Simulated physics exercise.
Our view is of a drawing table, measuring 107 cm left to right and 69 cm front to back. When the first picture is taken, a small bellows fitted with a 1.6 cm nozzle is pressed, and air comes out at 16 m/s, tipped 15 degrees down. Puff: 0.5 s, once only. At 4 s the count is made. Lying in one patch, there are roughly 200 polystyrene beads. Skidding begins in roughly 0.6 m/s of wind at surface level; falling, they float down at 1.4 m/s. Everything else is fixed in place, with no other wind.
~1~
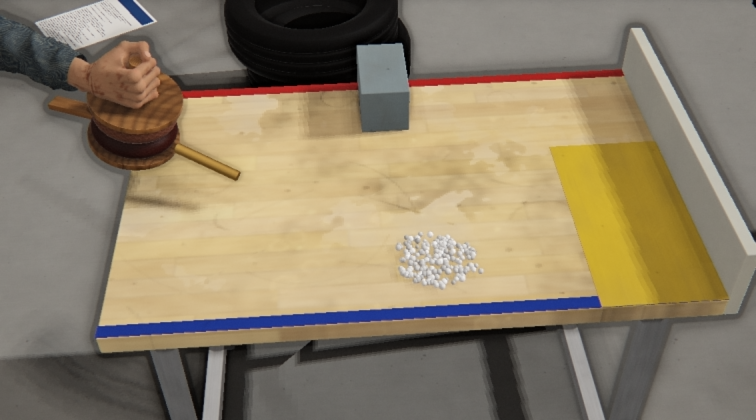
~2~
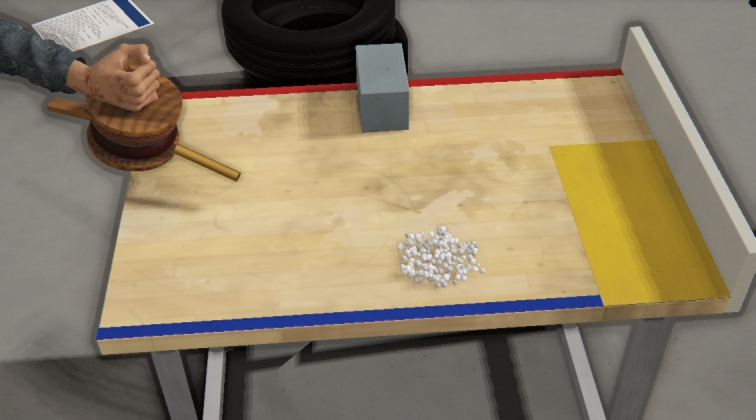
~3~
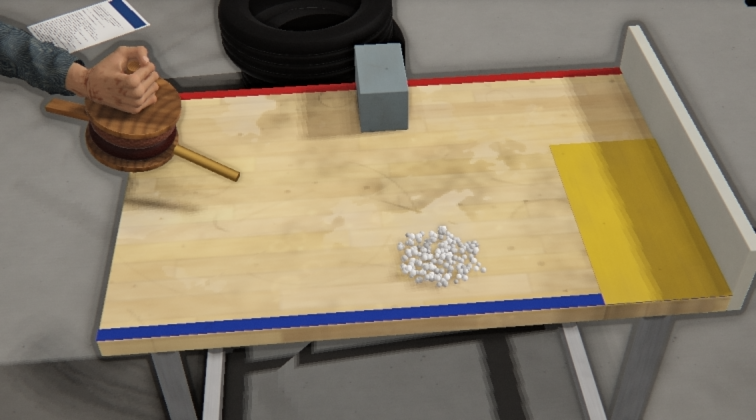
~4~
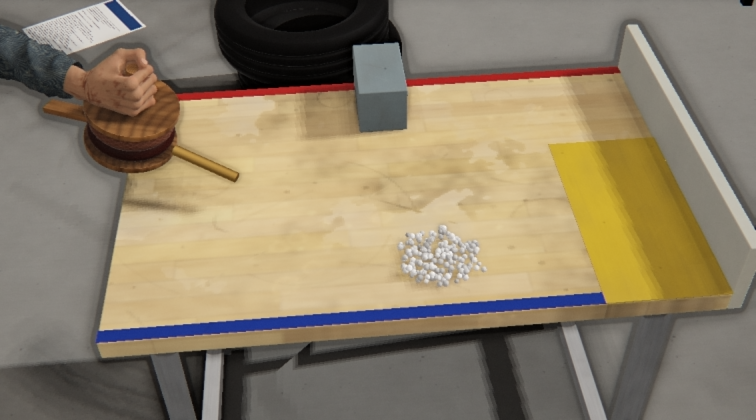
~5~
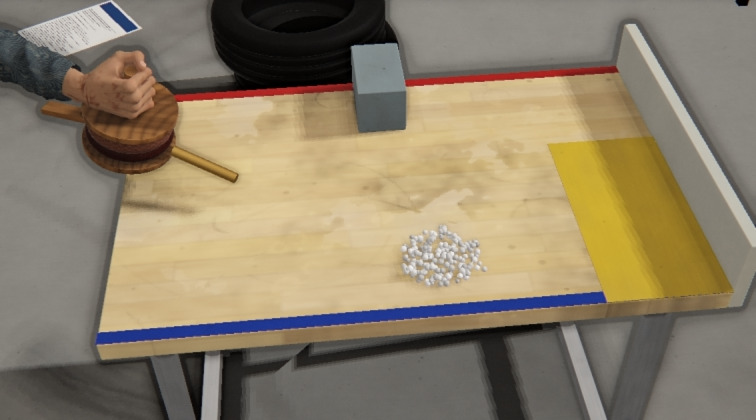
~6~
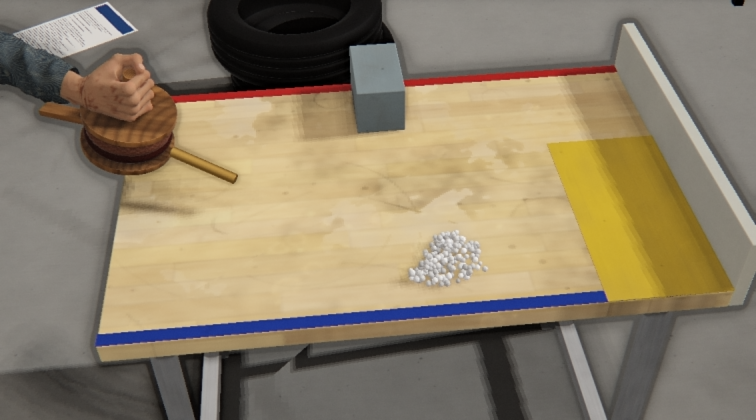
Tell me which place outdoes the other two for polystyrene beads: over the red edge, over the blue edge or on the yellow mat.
It is blue that gets the most.
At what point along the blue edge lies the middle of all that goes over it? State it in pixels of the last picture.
Around (574, 305).
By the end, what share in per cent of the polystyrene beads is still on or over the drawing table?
My guess is near 5 per cent.
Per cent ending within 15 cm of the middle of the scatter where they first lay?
Share within the ring: Near 0 %.
Then, 0.6 s after the last picture the count stands so, 9 % are on the yellow mat, 0 % over the red edge and 91 % over the blue edge.
Then, 1.0 s after the last picture the count stands so, 7 % are on the yellow mat, 0 % over the red edge and 93 % over the blue edge.
Then, 2.0 s after the last picture the count stands so, 7 % are on the yellow mat, 0 % over the red edge and 93 % over the blue edge.
Then, 3.8 s after the last picture, at the end, 7 % are on the yellow mat, 0 % over the red edge and 93 % over the blue edge.
